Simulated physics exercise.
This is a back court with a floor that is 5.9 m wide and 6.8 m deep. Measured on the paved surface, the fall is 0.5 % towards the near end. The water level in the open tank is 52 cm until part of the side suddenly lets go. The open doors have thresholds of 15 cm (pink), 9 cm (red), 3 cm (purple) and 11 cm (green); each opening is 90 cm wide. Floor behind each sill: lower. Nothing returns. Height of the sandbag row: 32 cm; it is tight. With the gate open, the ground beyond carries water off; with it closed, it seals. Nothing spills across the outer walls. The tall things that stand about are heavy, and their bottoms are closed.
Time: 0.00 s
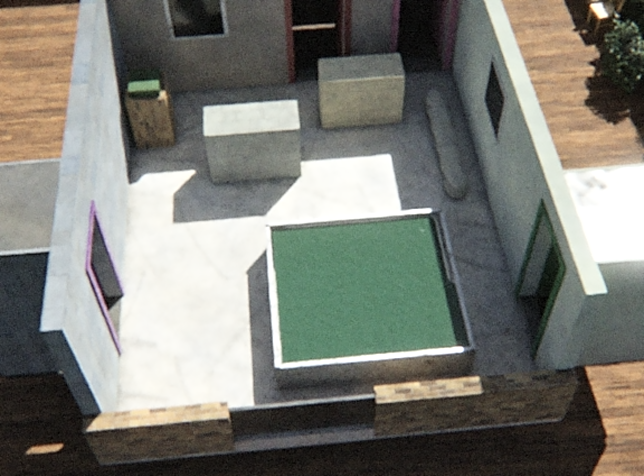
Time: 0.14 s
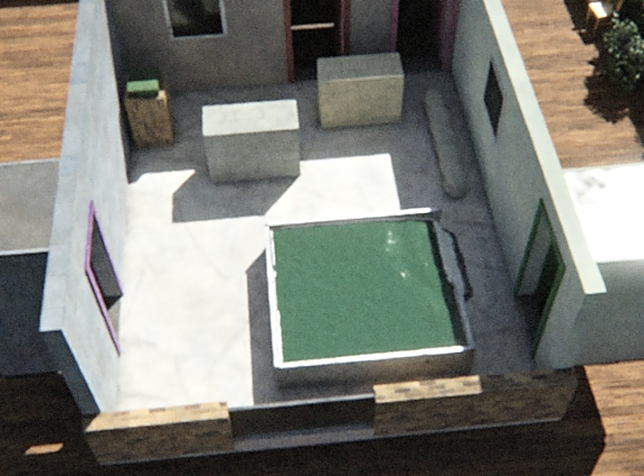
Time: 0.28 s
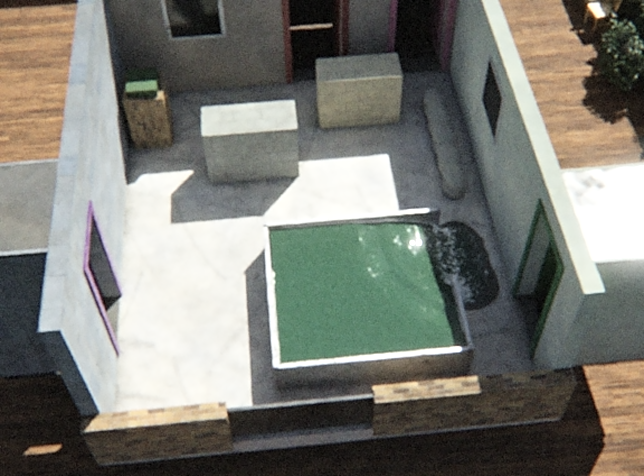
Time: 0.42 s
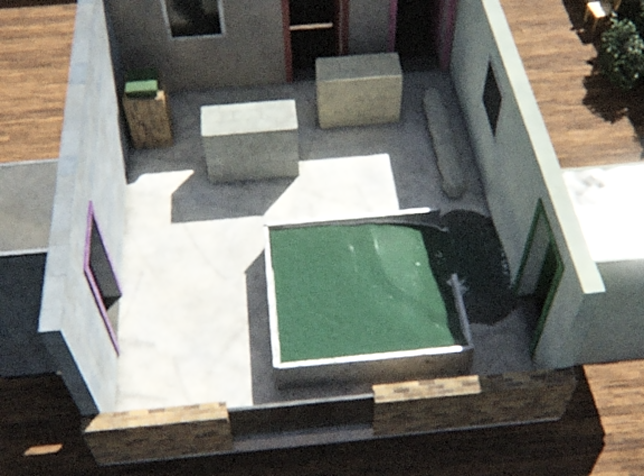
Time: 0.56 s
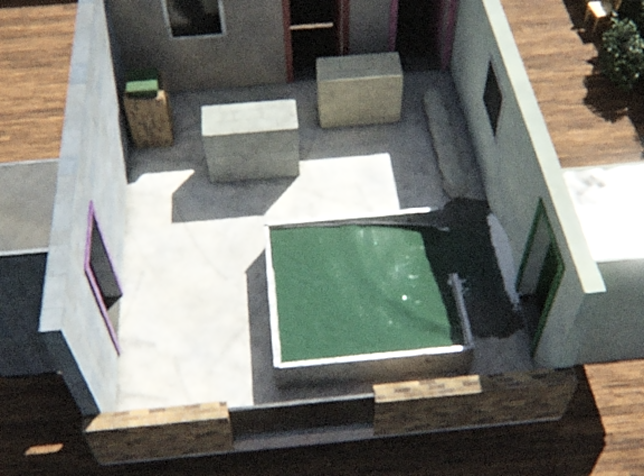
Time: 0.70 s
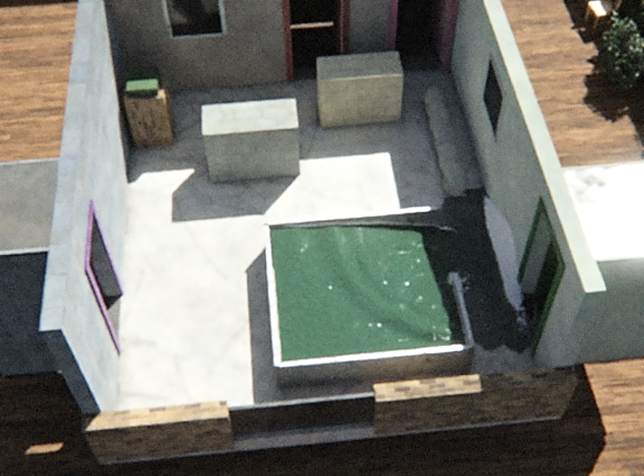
In a walled court with two pale blocks, a square tank of still green water begins pouring out at its right side, and a dark sheet spreads over the paving toward the right wall and nearby doorway while the tank's surface ripples.
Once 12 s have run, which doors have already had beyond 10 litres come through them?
After 12 s: The pink door already has; the red door has not yet; the purple door already has; the green door already has.
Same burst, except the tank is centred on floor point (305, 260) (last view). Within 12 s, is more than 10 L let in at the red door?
Then: Red under.
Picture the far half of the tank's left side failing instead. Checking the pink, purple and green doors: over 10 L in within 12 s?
Then pink does not exceed it, purple exceeds it, green does not exceed it.
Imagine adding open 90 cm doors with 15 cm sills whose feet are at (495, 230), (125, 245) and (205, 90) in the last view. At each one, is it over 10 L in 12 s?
First doorway gets there, second falls short, third falls short.
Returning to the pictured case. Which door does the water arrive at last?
It is the purple one.
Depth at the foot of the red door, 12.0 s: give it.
Reading: Close to 5.0 cm.
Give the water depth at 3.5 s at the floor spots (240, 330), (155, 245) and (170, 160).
About 0, 0 and 0 cm respectively.
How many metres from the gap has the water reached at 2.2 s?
That comes to near 4.4 m out.
After 1.4 s water covers 10 % of the floor and is deepest (42 cm) near (497, 258); pink door not reached, red door not reached, purple door not reached, green door 14 cm at the sill, 3 L in.
After 2.2 s water covers 25 % of the floor and is deepest (42 cm) near (497, 258); pink door 11 cm at the sill, 0 L in, red door not reached, purple door not reached, green door 15 cm at the sill, 9 L in.
After 3.5 s water covers 45 % of the floor and is deepest (35 cm) near (445, 71); pink door 23 cm at the sill, 53 L in, red door 3 cm at the sill, 0 L in, purple door not reached, green door 13 cm at the sill, 24 L in.
After 7.0 s water covers 90 % of the floor and is deepest (20 cm) near (535, 394); pink door 15 cm at the sill, 109 L in, red door 5 cm at the sill, 0 L in, purple door 6 cm at the sill, 6 L in, green door 13 cm at the sill, 50 L in.
After 12.0 s water covers 95 % of the floor and is deepest (14 cm) near (129, 435); pink door 8 cm at the sill, 112 L in, red door 5 cm at the sill, 0 L in, purple door 6 cm at the sill, 27 L in, green door 10 cm at the sill, 56 L in.
